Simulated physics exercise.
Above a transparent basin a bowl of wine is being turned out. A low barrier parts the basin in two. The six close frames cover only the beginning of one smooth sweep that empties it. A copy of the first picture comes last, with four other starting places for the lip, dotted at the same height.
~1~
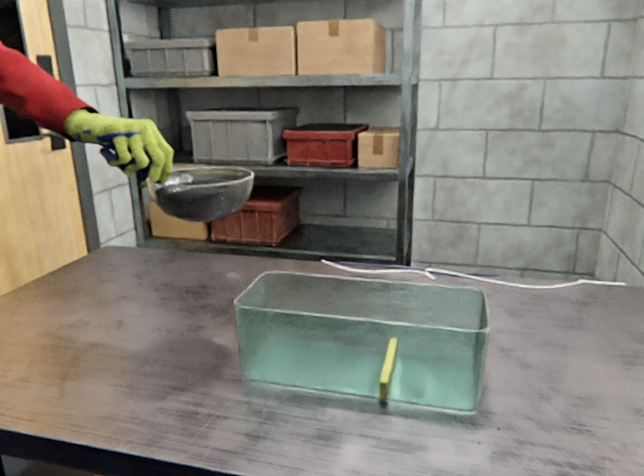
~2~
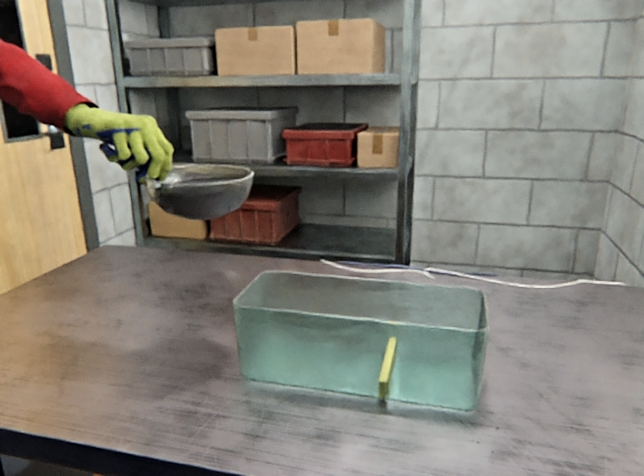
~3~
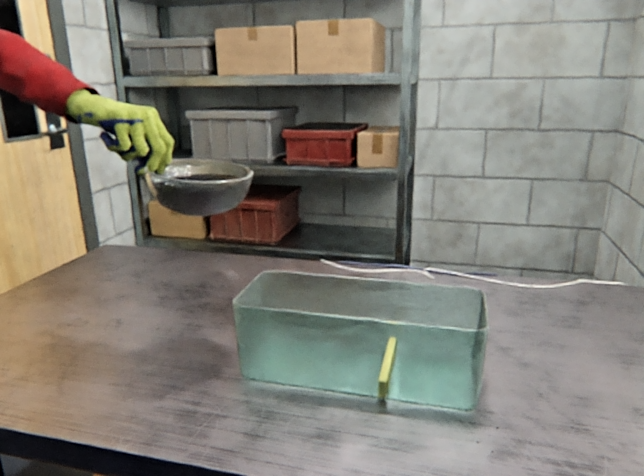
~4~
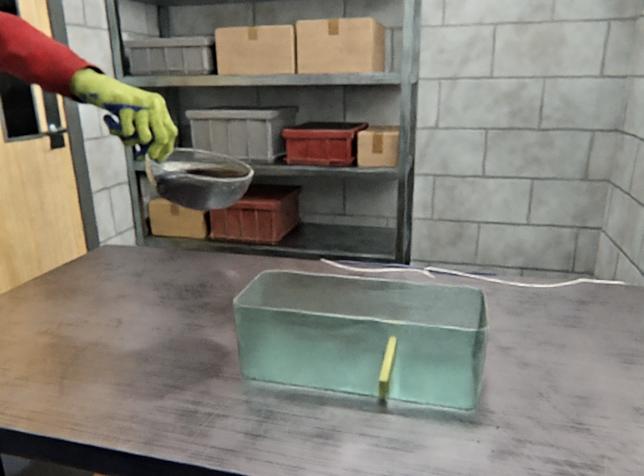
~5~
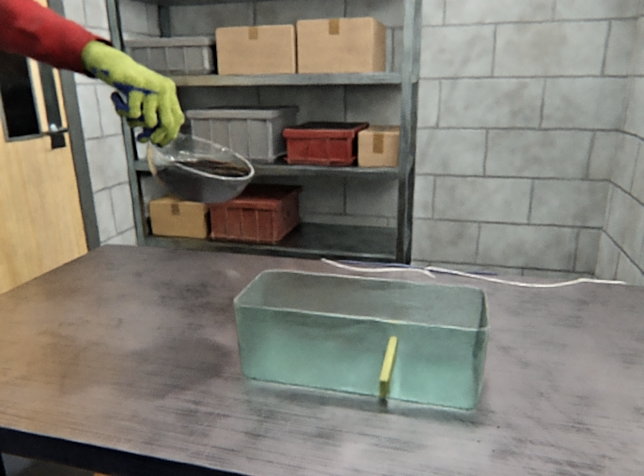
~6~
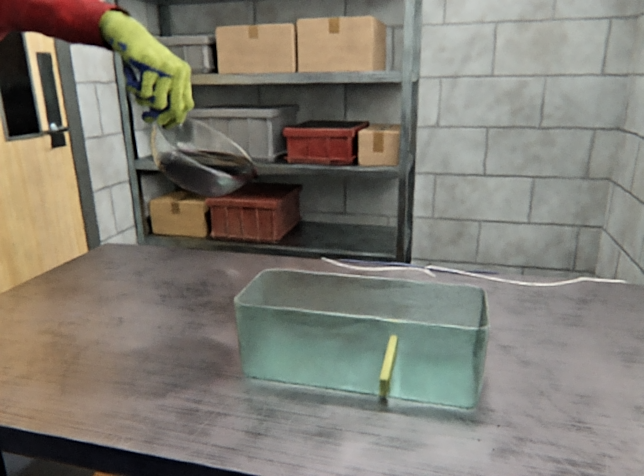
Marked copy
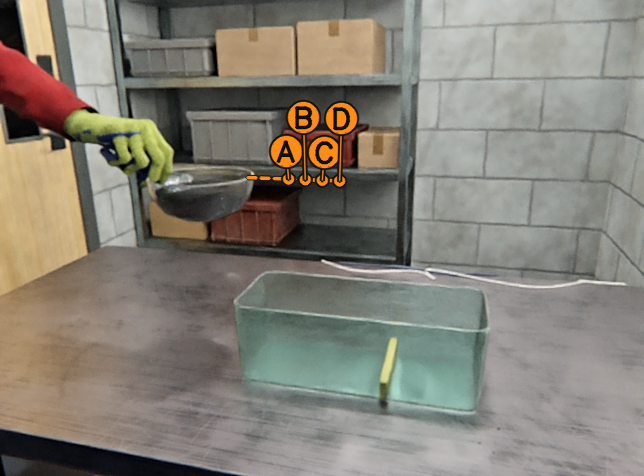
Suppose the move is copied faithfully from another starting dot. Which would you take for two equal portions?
B beats the others.
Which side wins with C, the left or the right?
More ends on the right.
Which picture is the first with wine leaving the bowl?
Picture 6.
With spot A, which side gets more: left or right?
More ends on the left.
On the marked copy, A at (288, 179); B at (305, 179); C at (322, 180); D at (339, 181).
For spot A, about 77 % ends left of the wall and 21 % right of it.
For spot B, about 44 % ends left of the wall and 55 % right of it.
For spot C, about 27 % ends left of the wall and 72 % right of it.
For spot D, about 23 % ends left of the wall and 75 % right of it.
